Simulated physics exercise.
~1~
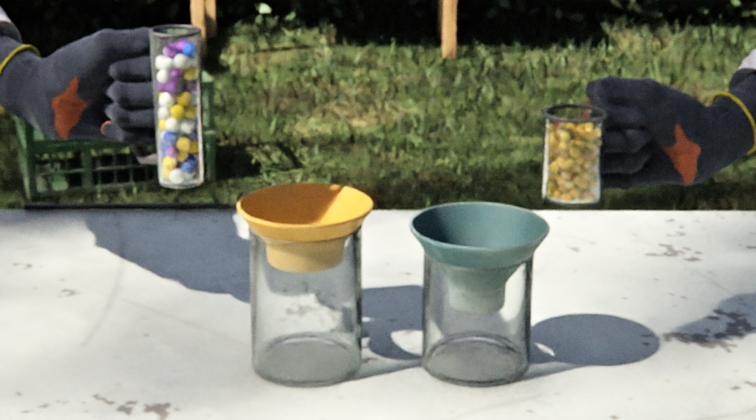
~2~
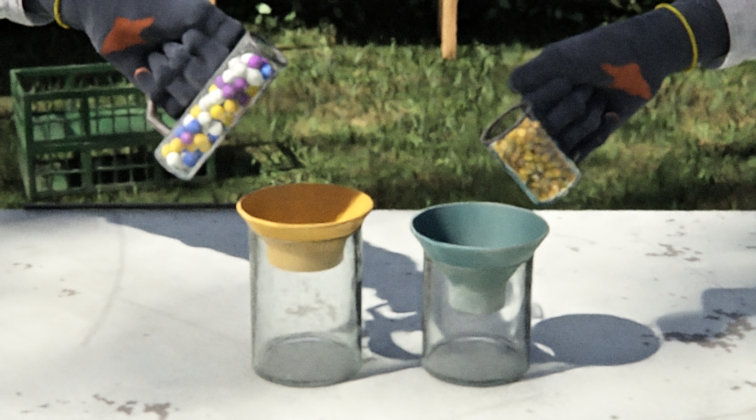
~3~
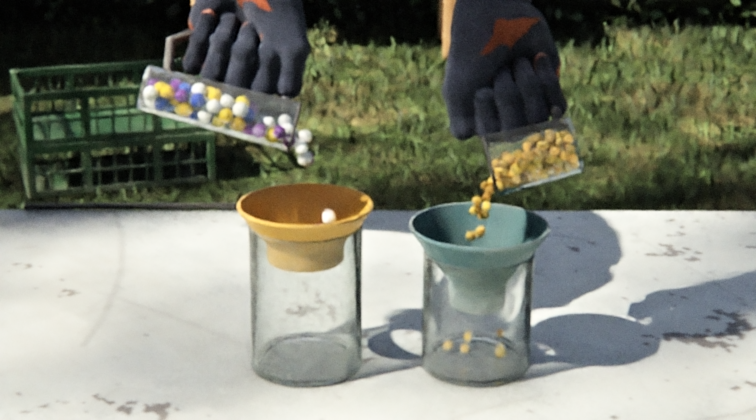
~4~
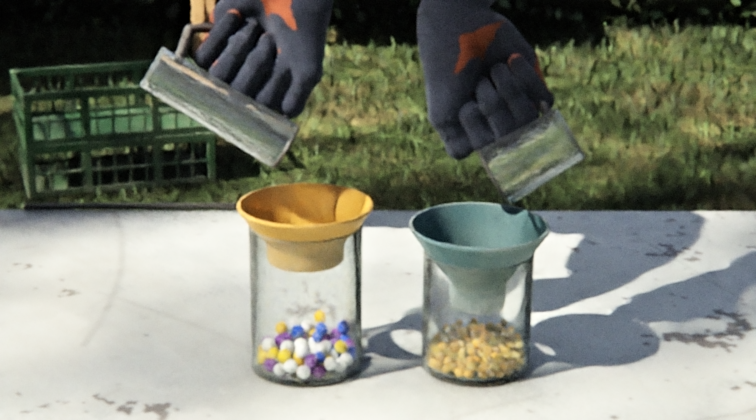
Two gloved hands tip cups of colorful beads and yellow kernels through funnels into glass jars.
